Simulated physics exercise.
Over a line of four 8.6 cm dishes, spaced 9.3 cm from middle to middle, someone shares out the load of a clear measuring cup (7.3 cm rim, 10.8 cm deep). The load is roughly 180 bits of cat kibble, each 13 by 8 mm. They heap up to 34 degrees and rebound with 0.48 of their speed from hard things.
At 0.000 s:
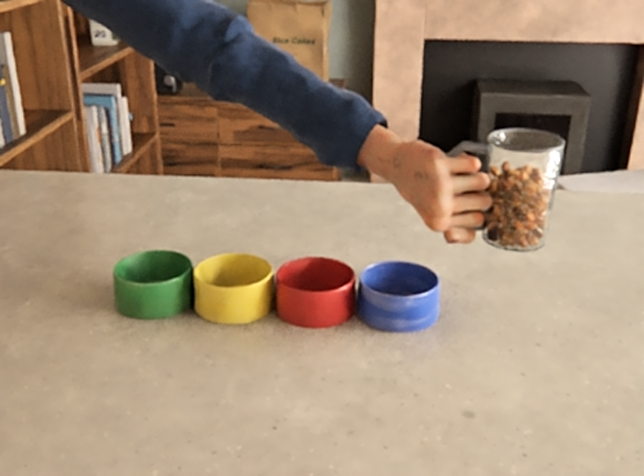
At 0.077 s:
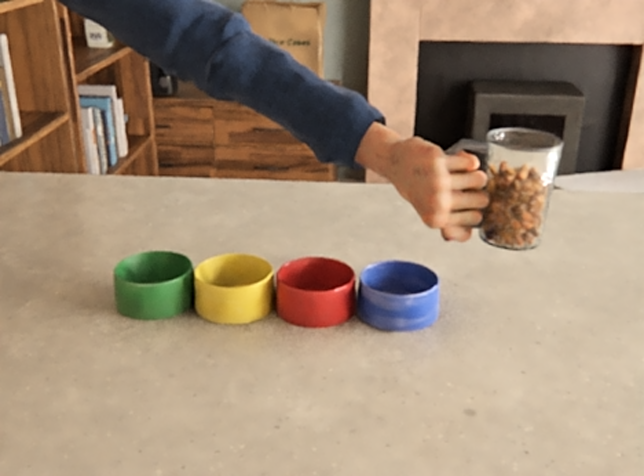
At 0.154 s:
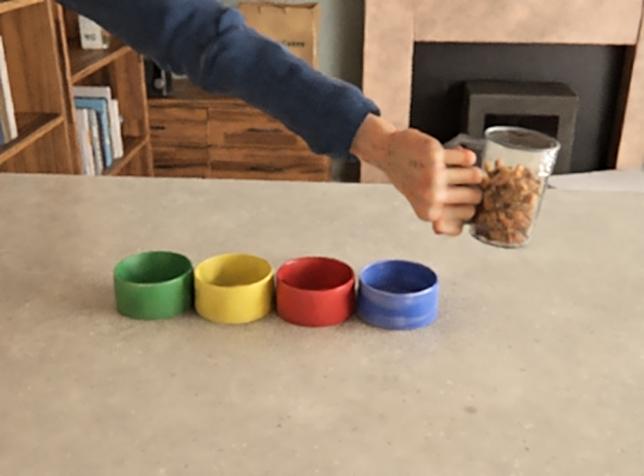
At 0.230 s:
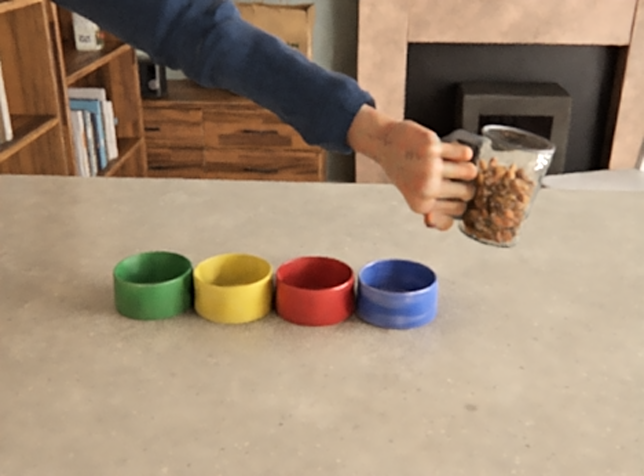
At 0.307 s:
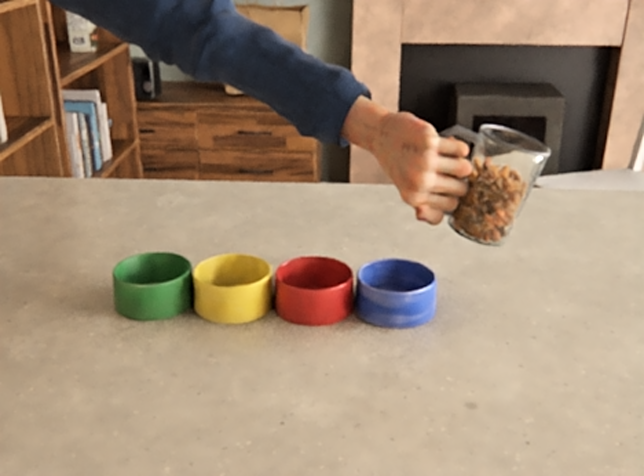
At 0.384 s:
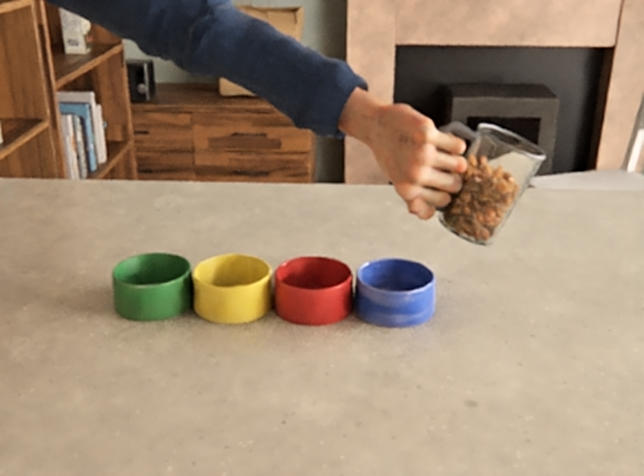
A hand in a blue sleeve held a clear measuring cup of cat kibble beyond a row of green, yellow, red and blue dishes, then moved it slightly left while tilting it to the right.
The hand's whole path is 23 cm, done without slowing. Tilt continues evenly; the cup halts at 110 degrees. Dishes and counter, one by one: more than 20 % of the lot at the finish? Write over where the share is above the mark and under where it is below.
Red: Under; blue: Over; green: Under; yellow: Under; counter: Over.
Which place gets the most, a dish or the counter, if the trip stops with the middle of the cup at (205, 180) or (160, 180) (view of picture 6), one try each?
Try 1 - blue; try 2 - blue.
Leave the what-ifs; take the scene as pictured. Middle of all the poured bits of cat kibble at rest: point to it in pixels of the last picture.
Once everything settles, the centre is around (399, 299).
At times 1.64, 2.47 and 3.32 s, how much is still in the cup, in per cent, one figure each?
Approx. 100 / 35 / 15 percent.
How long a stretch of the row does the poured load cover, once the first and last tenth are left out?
The stretch is around 17 cm long.
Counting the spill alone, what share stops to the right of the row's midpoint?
Roughly 100 %.
After 1.64 s, tilt 105 degrees; cup holds 100 %.
After 2.47 s, tilt 110 degrees; cup holds 35 %, blue 40 %.
After 3.32 s, tilt 110 degrees; cup holds 15 %, red 5 %, blue 50 %.
By 4.5 s all is still; red 15 %, blue 50 %, green 0 %, yellow 0 %, counter 30 %, cup 10 %.
